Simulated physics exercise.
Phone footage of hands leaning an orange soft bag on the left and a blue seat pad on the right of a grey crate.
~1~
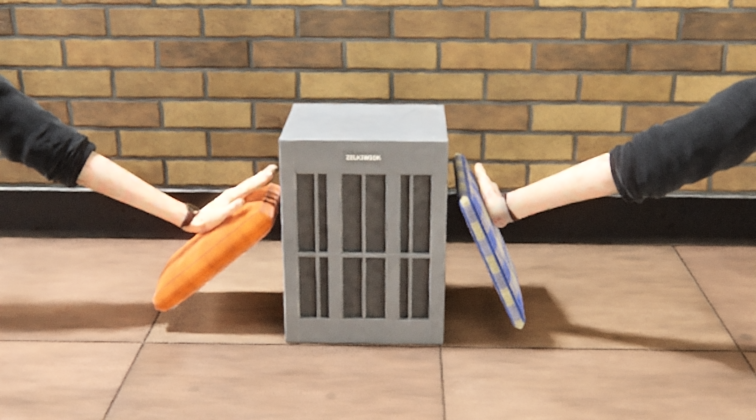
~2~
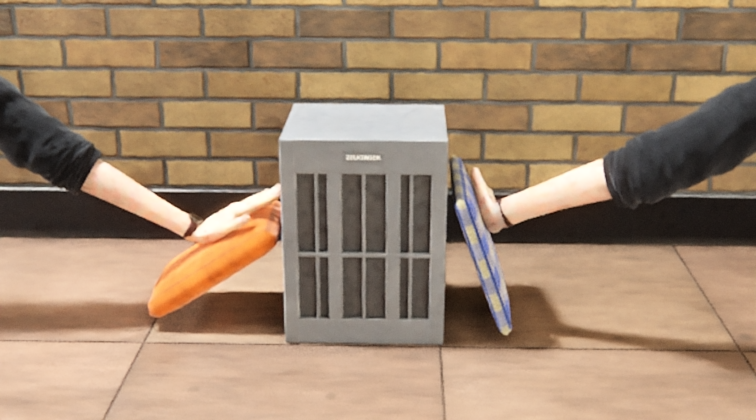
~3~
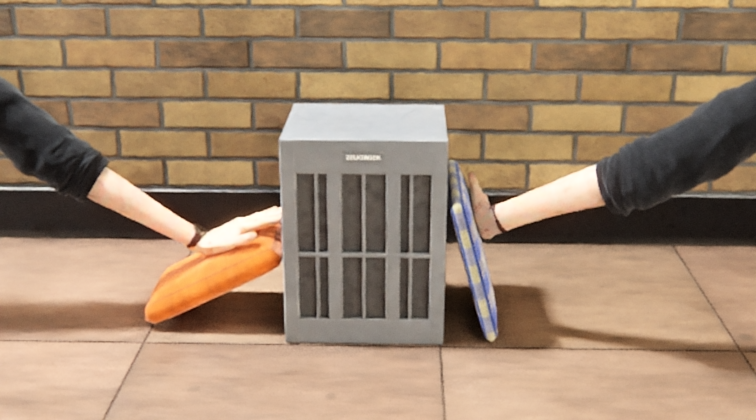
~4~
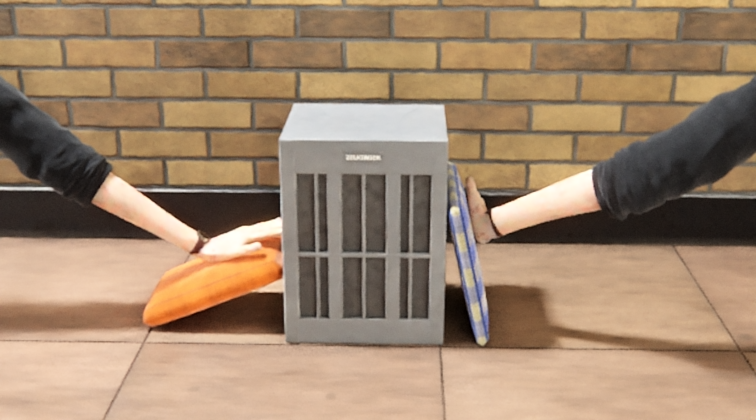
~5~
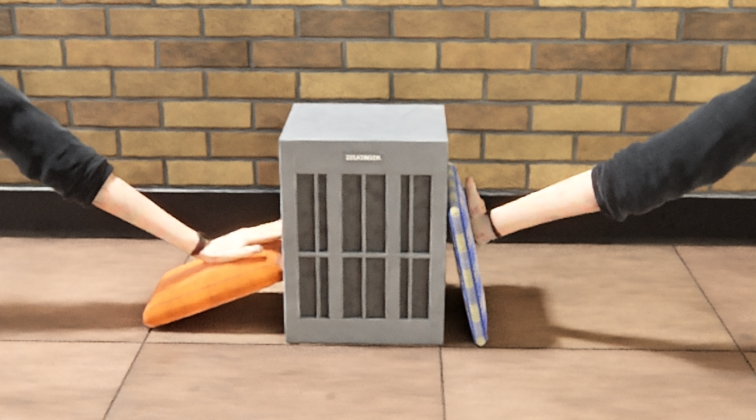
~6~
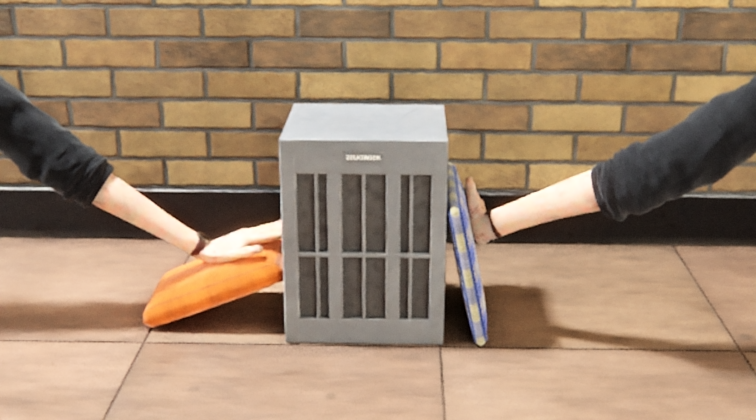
To begin with, two hands press an orange soft bag and a blue checked seat pad against opposite sides of a grey crate. The bag sinks slightly to a lower slant on the left while the pad's foot shifts inward, leaving it almost upright, and then everything stays still.
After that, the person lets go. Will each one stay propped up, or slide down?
My guess is the orange soft bag will come down. My guess is the blue seat pad won't come down.
Then, 0.22 s on from there, soft bag flat on the floor near (218, 297); seat pad propped as before near (464, 251).
In the end, soft bag flat on the floor near (218, 297); seat pad propped as before near (464, 251). The orange soft bag slips and lies down and the blue seat pad holds its lean.
